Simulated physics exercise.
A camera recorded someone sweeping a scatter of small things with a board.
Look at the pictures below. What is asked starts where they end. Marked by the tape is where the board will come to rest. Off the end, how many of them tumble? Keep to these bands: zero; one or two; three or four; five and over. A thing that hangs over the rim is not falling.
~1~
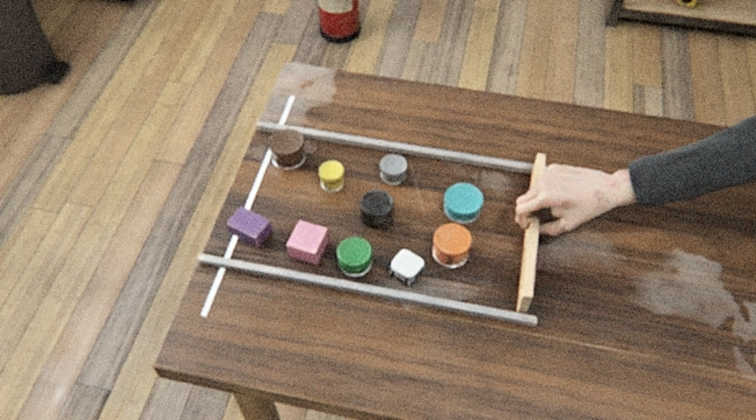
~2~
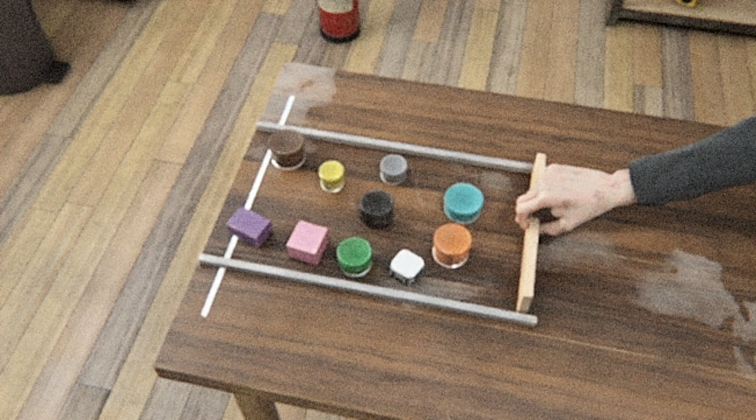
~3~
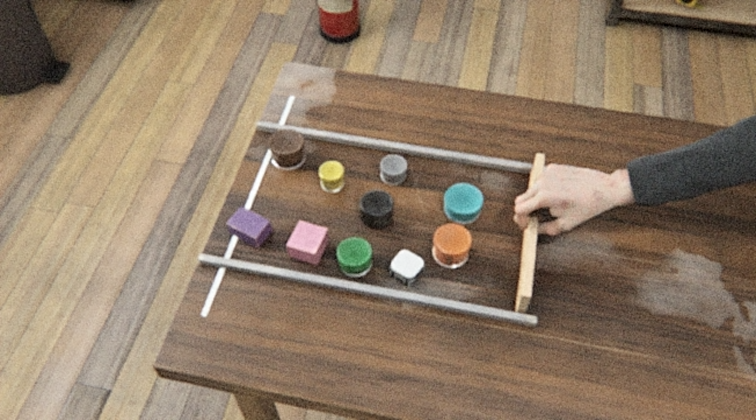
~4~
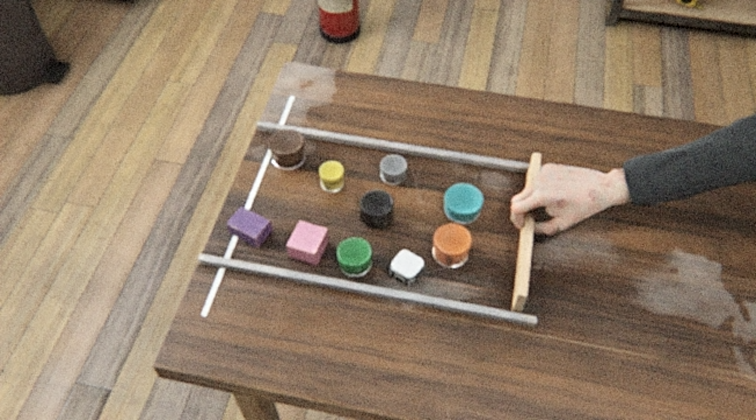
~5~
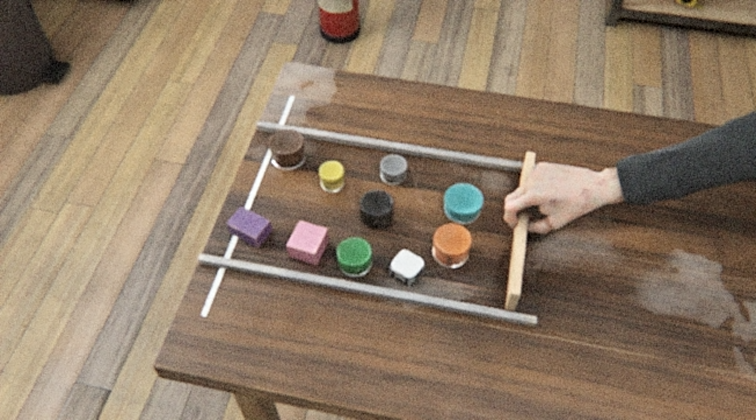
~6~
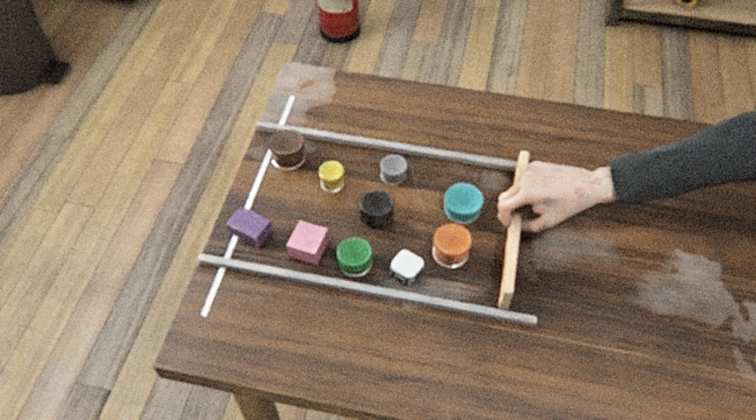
I expect the drop count to reach five or more.
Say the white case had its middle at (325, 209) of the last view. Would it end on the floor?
From that start, the object then does not stay.
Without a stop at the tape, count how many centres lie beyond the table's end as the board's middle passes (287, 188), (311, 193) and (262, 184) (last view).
In order: 1, 1, 5.
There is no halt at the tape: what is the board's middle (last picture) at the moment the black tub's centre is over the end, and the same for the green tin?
The middle is at (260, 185) when it's the black tub, and at (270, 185) when it's the green tin.
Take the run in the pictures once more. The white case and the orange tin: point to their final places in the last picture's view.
I'd say approximately (219, 240) and then (224, 212).
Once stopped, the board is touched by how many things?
Contact count: 4.
A little later, none off yet; purple block at rest near (250, 227); brown tin at rest near (287, 149); pink block at rest near (308, 243).
When it is over, the number that fall off is five or more; down, black tub, green tin, yellow pot, pink block, brown tin and purple block.
